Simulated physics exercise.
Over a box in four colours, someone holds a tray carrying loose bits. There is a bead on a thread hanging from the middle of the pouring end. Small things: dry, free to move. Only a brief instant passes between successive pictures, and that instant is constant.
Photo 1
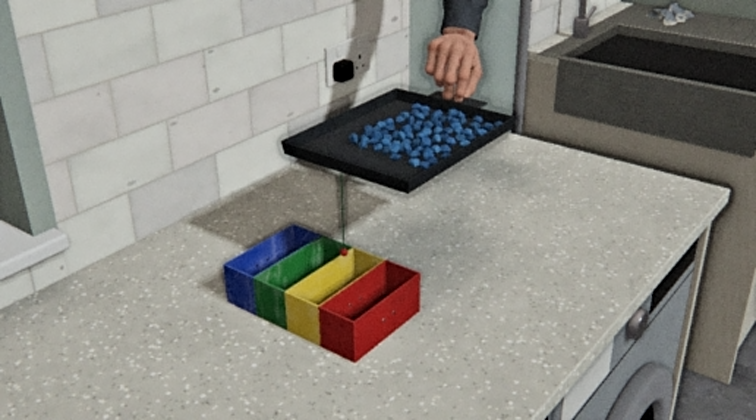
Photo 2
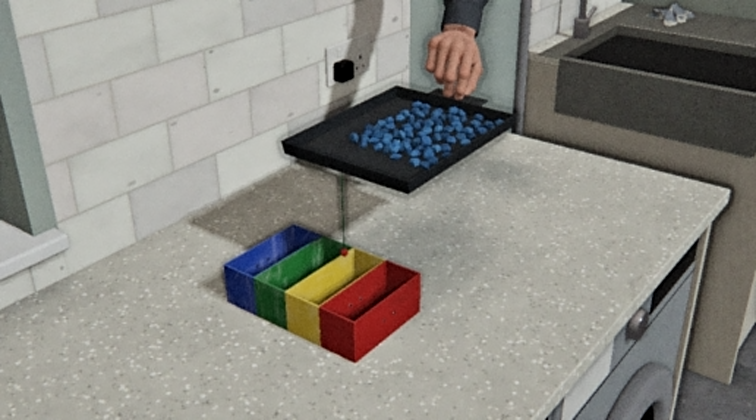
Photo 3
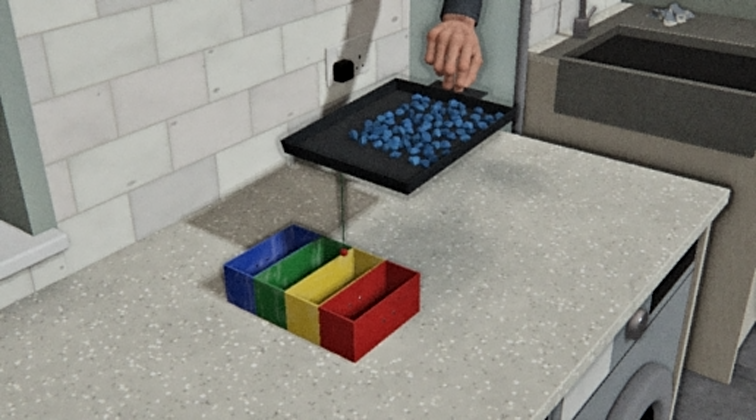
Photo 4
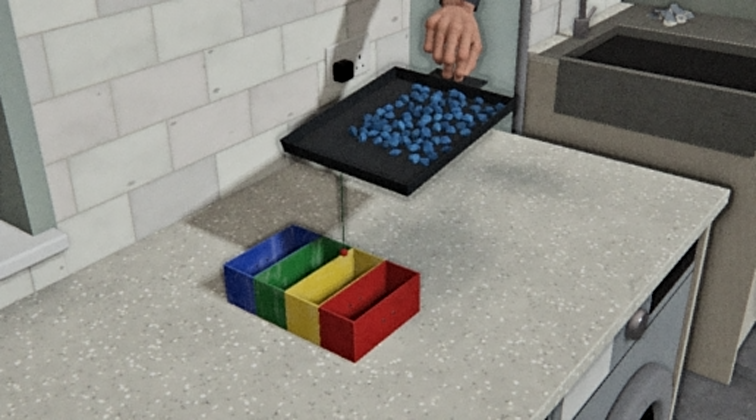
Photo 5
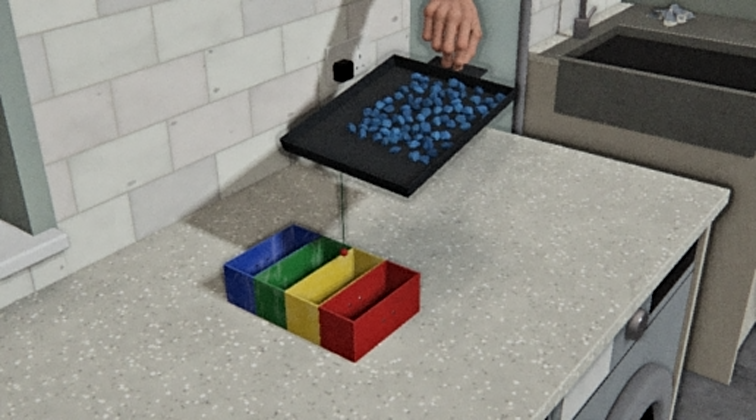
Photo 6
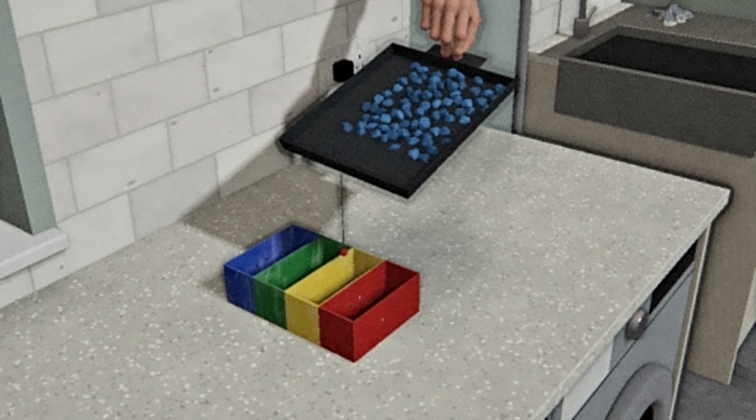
To begin with, a hand holds a dark tray of small blue stones nearly level above a box with blue, green, yellow and red compartments. The hand then gradually raises the far end, so the tray tilts more and more, its near right corner lowest, while the box stays still.
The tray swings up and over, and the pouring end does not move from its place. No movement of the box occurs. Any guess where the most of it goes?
I'd say the red cell.
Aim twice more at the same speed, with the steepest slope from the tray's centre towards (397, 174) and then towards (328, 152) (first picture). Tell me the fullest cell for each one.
Try 1 - red; try 2 - the cell in blue.
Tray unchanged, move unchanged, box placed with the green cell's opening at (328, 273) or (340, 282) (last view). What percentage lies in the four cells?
Close to 100 per cent, followed by close to 100 per cent.
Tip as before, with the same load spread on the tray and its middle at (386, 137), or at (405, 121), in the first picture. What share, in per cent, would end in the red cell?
Estimate: 40 % first, 40 % second.
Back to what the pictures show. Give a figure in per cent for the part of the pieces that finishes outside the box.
About 30 per cent.
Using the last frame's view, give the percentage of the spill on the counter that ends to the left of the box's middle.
I'd guess close to 10 %.
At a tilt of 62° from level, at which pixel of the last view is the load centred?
The middle of the pieces sits at roughly (380, 169).
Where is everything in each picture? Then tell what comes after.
Corners of the pouring end at (284, 141) and (408, 180), level; middle of the load at (421, 136), aquarium stones; bead on its thread at (344, 252); blue cell at (240, 286); green cell at (271, 300); yellow cell at (303, 315); red cell at (337, 331), in the first picture.
Corners of the pouring end at (284, 141) and (408, 180), level; middle of the load at (422, 135), in the second picture.
Corners of the pouring end at (283, 140) and (407, 181), tipped barely, lowest at the right corner; middle of the load at (421, 131), in the third picture.
Corners of the pouring end at (283, 139) and (407, 184), tipped a little, lowest at the right corner; middle of the load at (421, 125), in the fourth picture.
Corners of the pouring end at (282, 138) and (407, 186), tipped a little, lowest at the right corner; middle of the load at (421, 118), in the fifth picture.
Corners of the pouring end at (281, 138) and (407, 187), tipped clearly, lowest at the right corner; middle of the load at (420, 112); blue cell at (240, 286); green cell at (270, 300); yellow cell at (303, 315); red cell at (337, 331), in the sixth picture.
Soon, tray tipped steeply; nearly all on the tray; a stray few in the red cell; a small part falling or outside the box.
A while on, tray tipped past a quarter turn; about a quarter on the tray; a small part in the red cell; a small part in the yellow cell; about half falling or outside the box.
Towards the end, tray tipped past a quarter turn; about half in the red cell; about a quarter in the yellow cell; a stray few in the green cell; about a third falling or outside the box.
Finally, tray tipped past a quarter turn; about half in the red cell; about a quarter in the yellow cell; a stray few in the green cell; none in the blue cell; about a third outside the box.
